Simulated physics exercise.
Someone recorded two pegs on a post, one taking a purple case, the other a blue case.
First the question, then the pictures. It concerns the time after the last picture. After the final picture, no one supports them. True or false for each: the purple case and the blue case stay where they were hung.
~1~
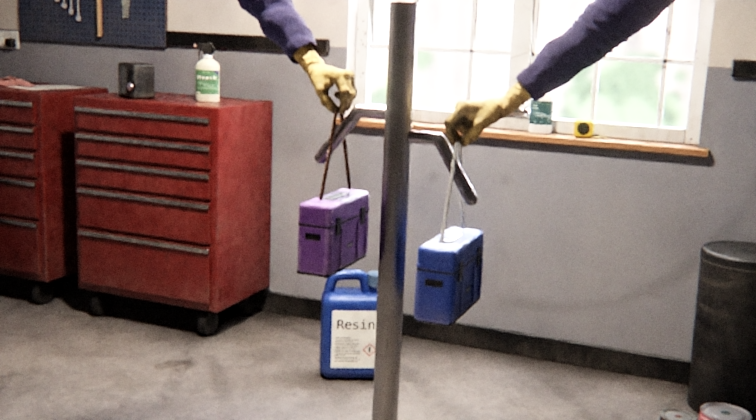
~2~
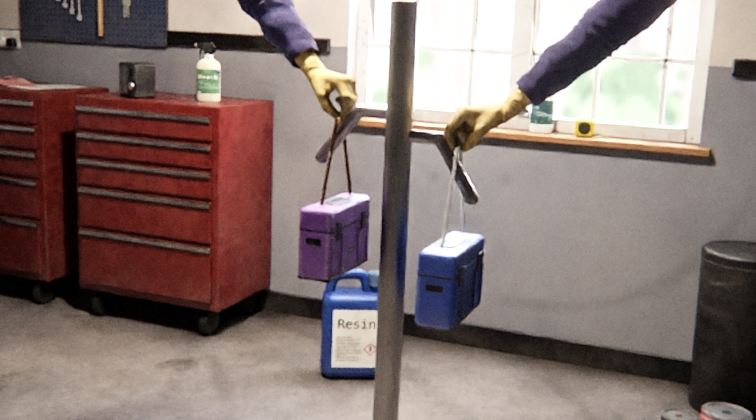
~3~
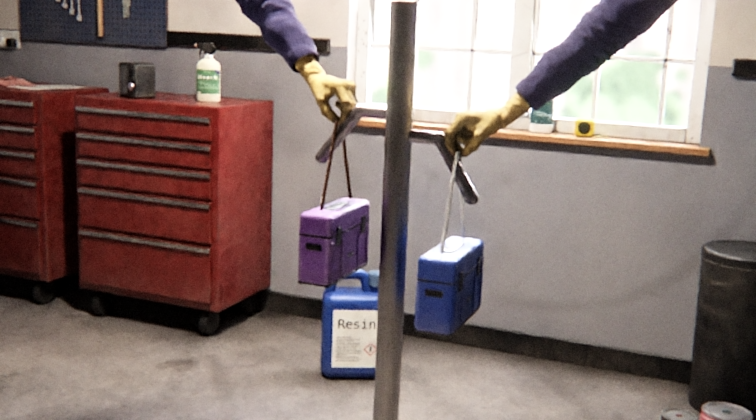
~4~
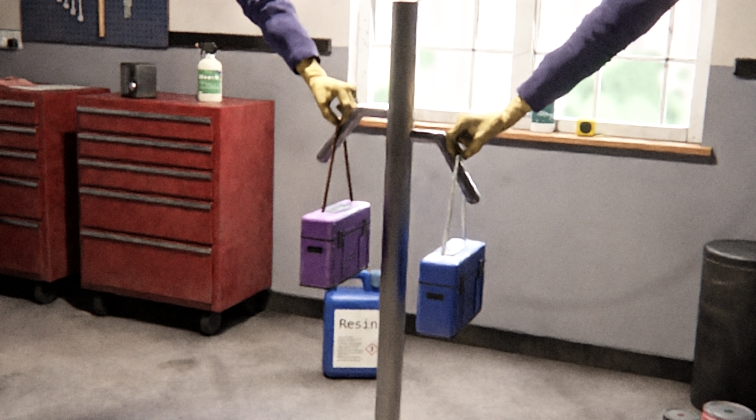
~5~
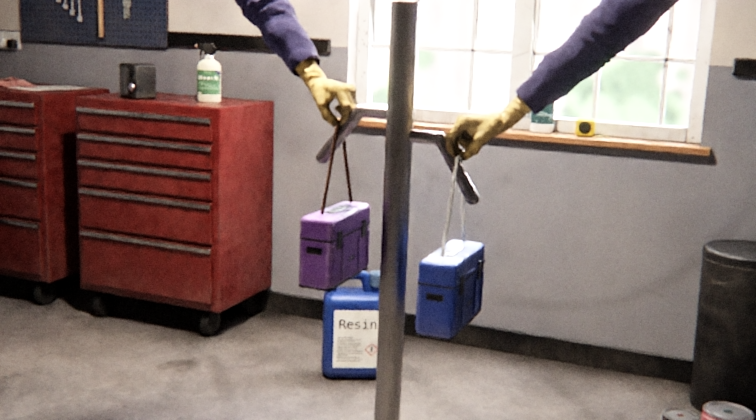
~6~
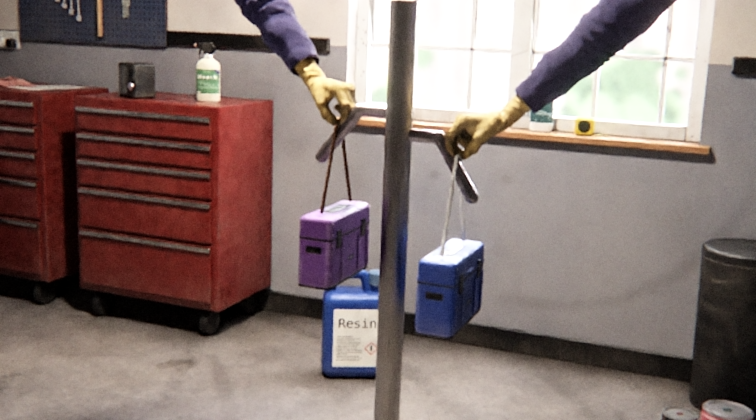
Purple case - false. Blue case - false.
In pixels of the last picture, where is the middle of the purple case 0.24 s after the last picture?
Roughly at (334, 303).
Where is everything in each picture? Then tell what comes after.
The first picture shows purple case (335, 231); blue case (450, 274); left peg tip (321, 158); right peg tip (471, 199).
The second picture shows purple case (335, 236); blue case (451, 279).
The third picture shows purple case (335, 240); blue case (451, 284).
The fourth picture shows purple case (337, 243); blue case (452, 286).
The fifth picture shows purple case (336, 244); blue case (451, 287).
The sixth picture shows purple case (336, 243); blue case (451, 286); left peg tip (322, 157), sloping steeply down; right peg tip (472, 197), sloping steeply down.
Then, 0.24 s on from there, purple case falling near (334, 303); blue case falling near (447, 349).
Then, 0.44 s on from there, purple case on the floor; blue case on the floor.
In the end, purple case on the floor; blue case on the floor. The purple case slips off its peg and the blue case drops to the floor.
